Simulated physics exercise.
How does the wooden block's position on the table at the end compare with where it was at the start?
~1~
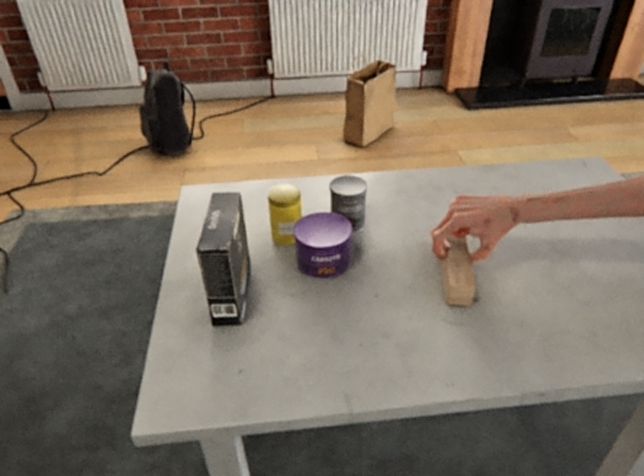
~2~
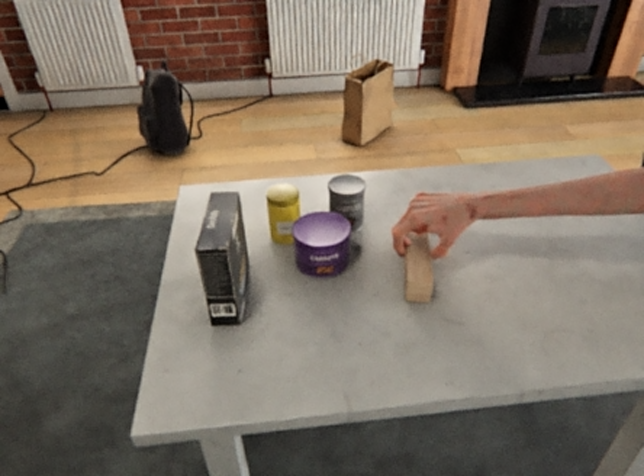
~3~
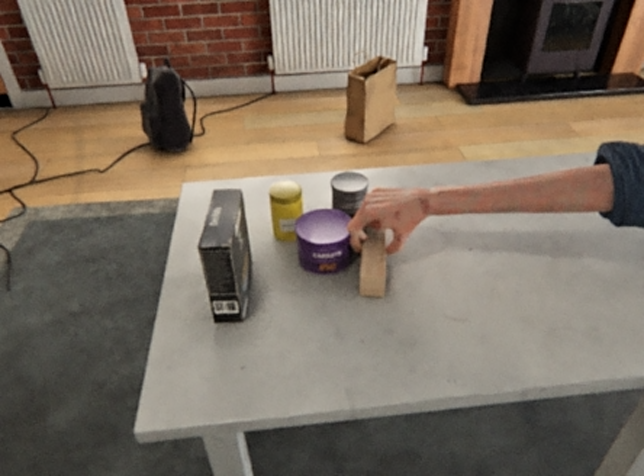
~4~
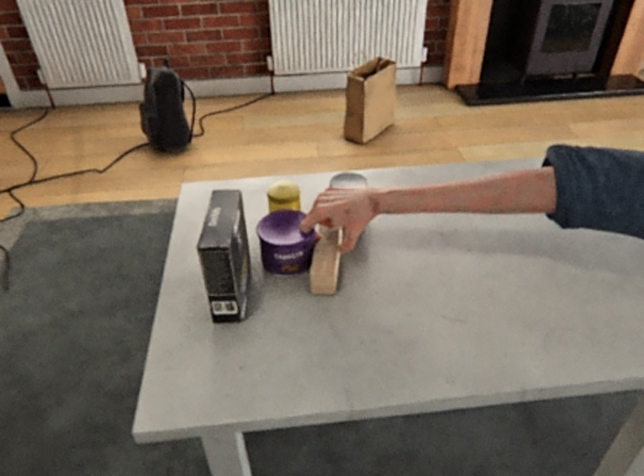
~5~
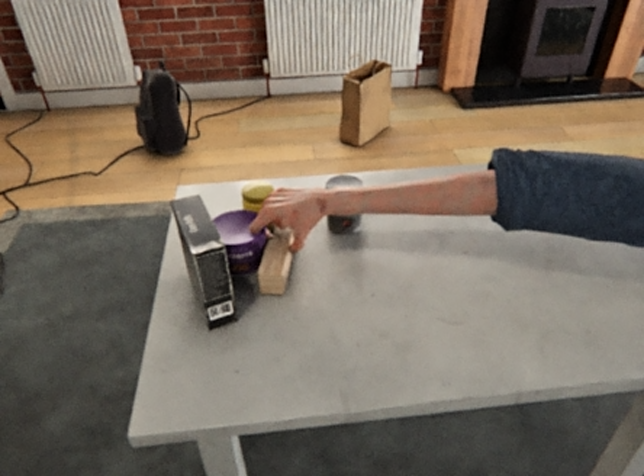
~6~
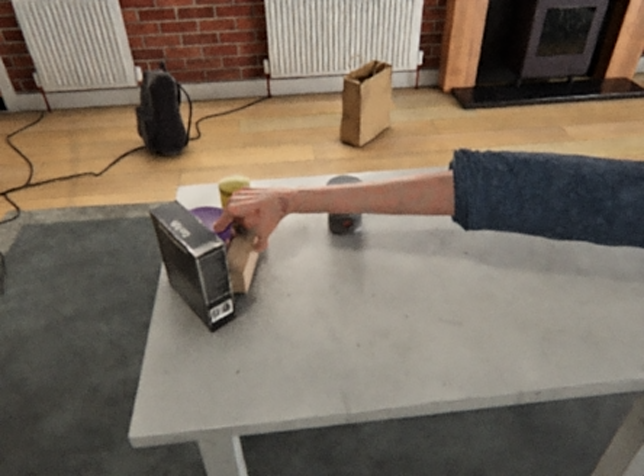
At the start the block is out to the right of the tub, jar, tin and packet. By the end it is much farther left, close beside the black packet near the table's left end.
